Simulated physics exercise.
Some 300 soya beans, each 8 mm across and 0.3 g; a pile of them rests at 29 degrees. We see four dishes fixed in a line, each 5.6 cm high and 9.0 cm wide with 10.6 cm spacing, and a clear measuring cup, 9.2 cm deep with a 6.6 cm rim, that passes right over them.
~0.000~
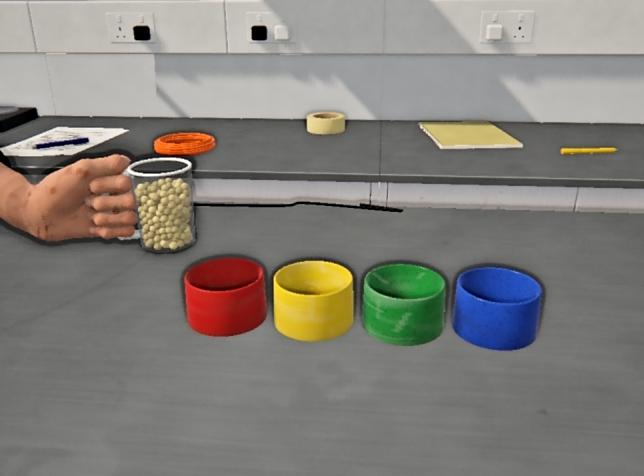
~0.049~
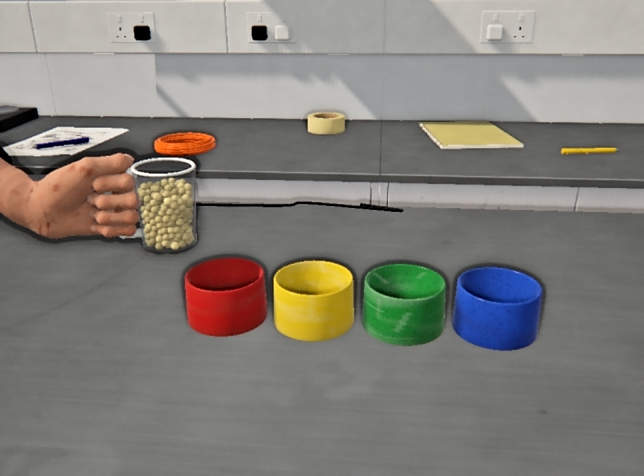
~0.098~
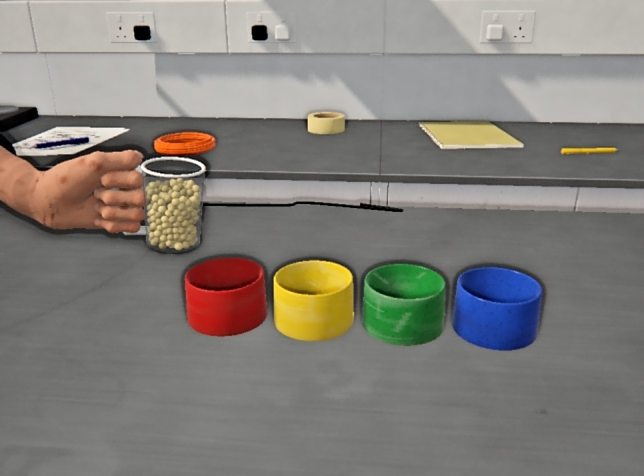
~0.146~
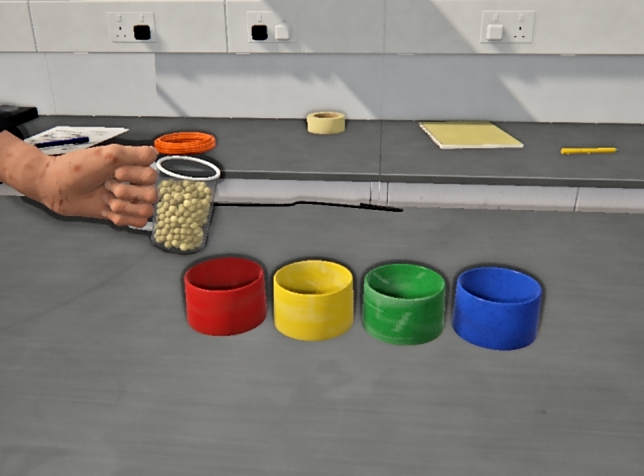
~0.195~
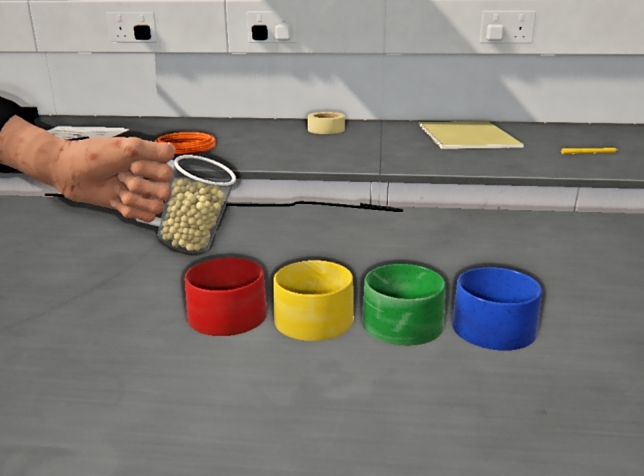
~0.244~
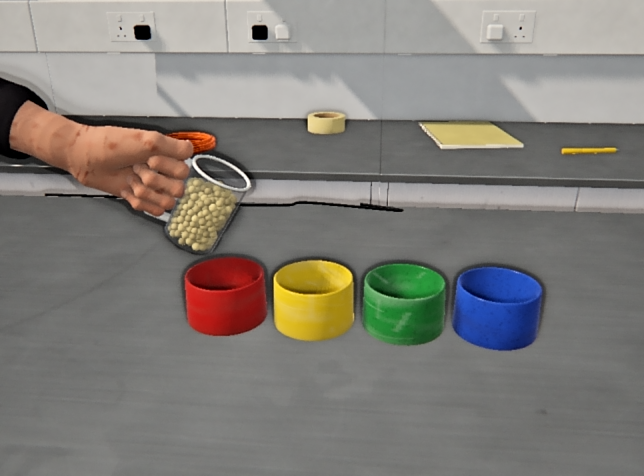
A hand moving a clear cup of pale beans slightly right and tilting it rightward near red, yellow, green and blue dishes.
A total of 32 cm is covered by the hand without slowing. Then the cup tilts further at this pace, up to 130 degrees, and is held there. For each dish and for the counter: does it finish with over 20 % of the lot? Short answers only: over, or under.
Red under. Blue under. Green over. Yellow under. Counter under.
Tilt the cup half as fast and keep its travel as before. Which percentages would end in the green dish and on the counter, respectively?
In that case the green dish gets 0 and the counter gets 0.
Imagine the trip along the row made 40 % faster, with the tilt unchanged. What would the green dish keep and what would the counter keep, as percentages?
In that case: Green 10, and counter 10.
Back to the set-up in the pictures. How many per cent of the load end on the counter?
Close to 5 %, more or less.
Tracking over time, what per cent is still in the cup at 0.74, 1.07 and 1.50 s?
One after the other: 95, 5, 0 in a hundred.
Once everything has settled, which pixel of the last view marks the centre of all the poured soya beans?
When it all comes to rest, the middle is near (411, 308).
Then, at 0.74 s, tilt 107 degrees; cup holds 95 %.
After 1.07 s, tilt 130 degrees; cup holds 5 %, green 95 %.
Then, at 1.50 s, tilt 130 degrees; cup holds 0 %, green 90 %.
At rest (1.9 s), red 0 %, blue 0 %, green 90 %, yellow 0 %, counter 5 %.
